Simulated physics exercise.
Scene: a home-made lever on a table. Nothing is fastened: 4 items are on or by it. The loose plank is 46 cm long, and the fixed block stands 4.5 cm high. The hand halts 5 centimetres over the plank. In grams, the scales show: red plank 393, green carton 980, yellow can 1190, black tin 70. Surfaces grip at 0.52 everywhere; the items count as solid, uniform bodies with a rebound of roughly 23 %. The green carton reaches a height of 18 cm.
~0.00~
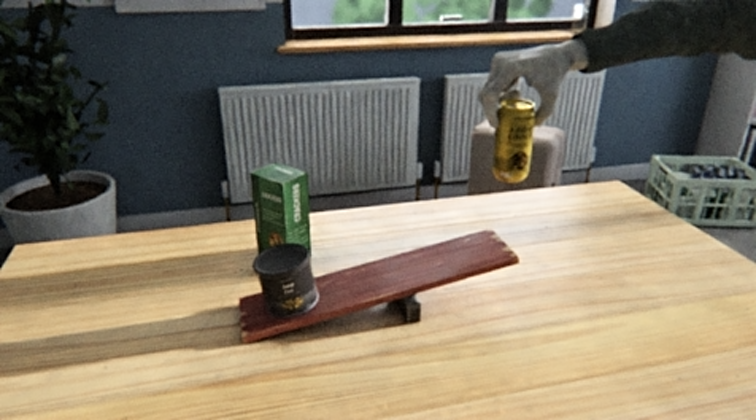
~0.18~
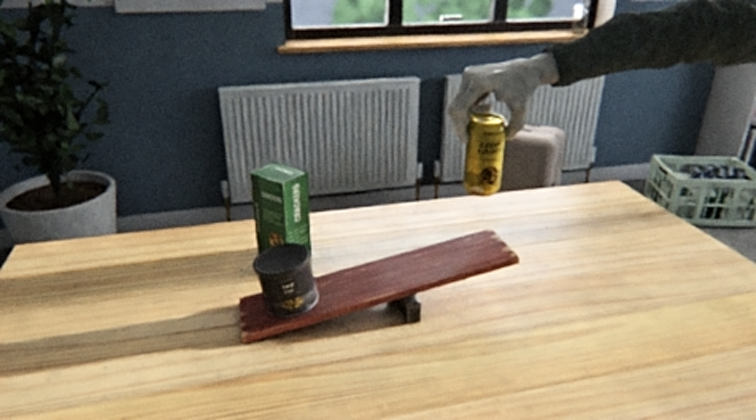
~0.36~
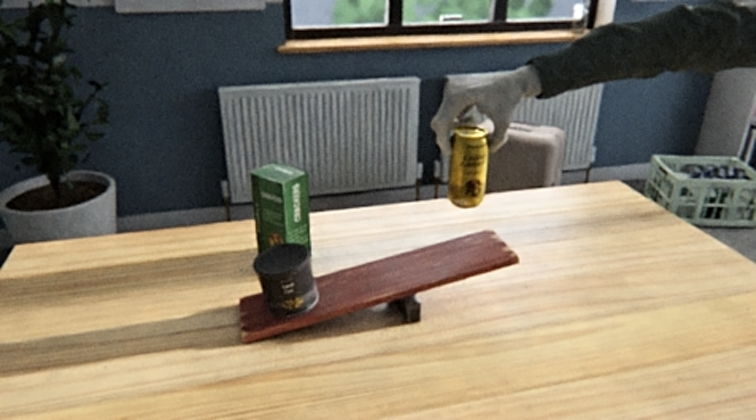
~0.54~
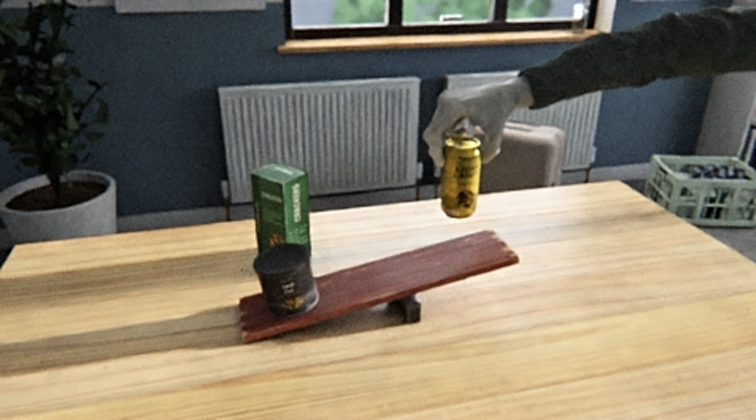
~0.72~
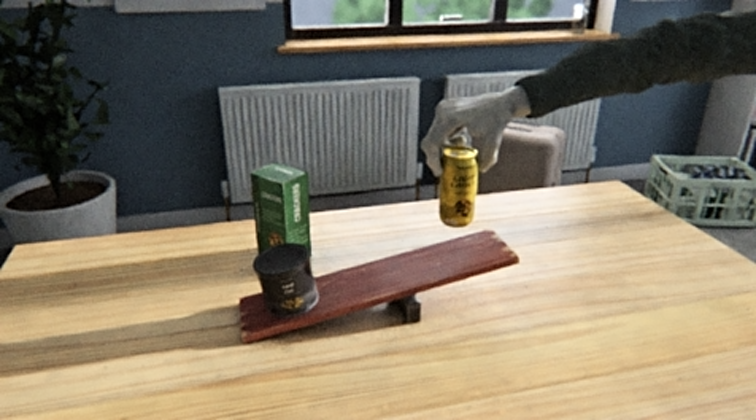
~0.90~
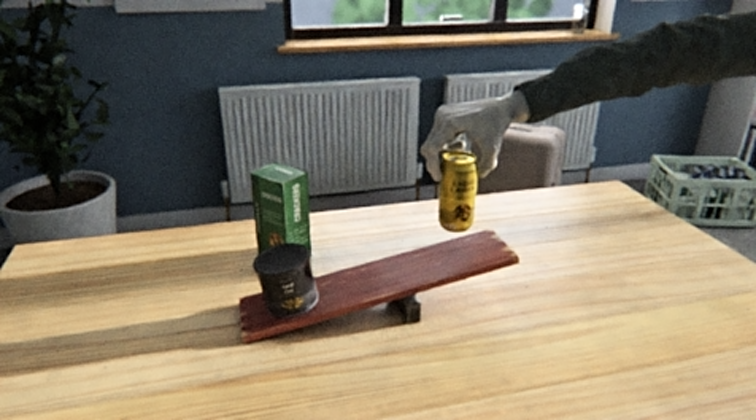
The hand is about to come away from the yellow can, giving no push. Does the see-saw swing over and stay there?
Plank: Flips over.
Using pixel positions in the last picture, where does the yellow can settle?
Around (504, 261).
After 1.20 s, plank at 12°, tipped the other way; yellow can moved 9 cm near (458, 239); black tin 43° off upright.
After 1.30 s, plank at 14°, tipped the other way; yellow can 26° off upright near (472, 242); black tin on its side.
After 1.40 s, plank at 14°, tipped the other way; yellow can 50° off upright near (487, 243); black tin on its side.
After 1.50 s, plank at 14°, tipped the other way; yellow can on its side near (506, 261); black tin upside down.
In the end (4.0 s), plank at 14°, tipped the other way; toppled on the table or plank, yellow can and black tin; the other 2 under 4 cm from the start. At the end, from the last picture's camera, yellow can near (504, 261). The plank swings over.
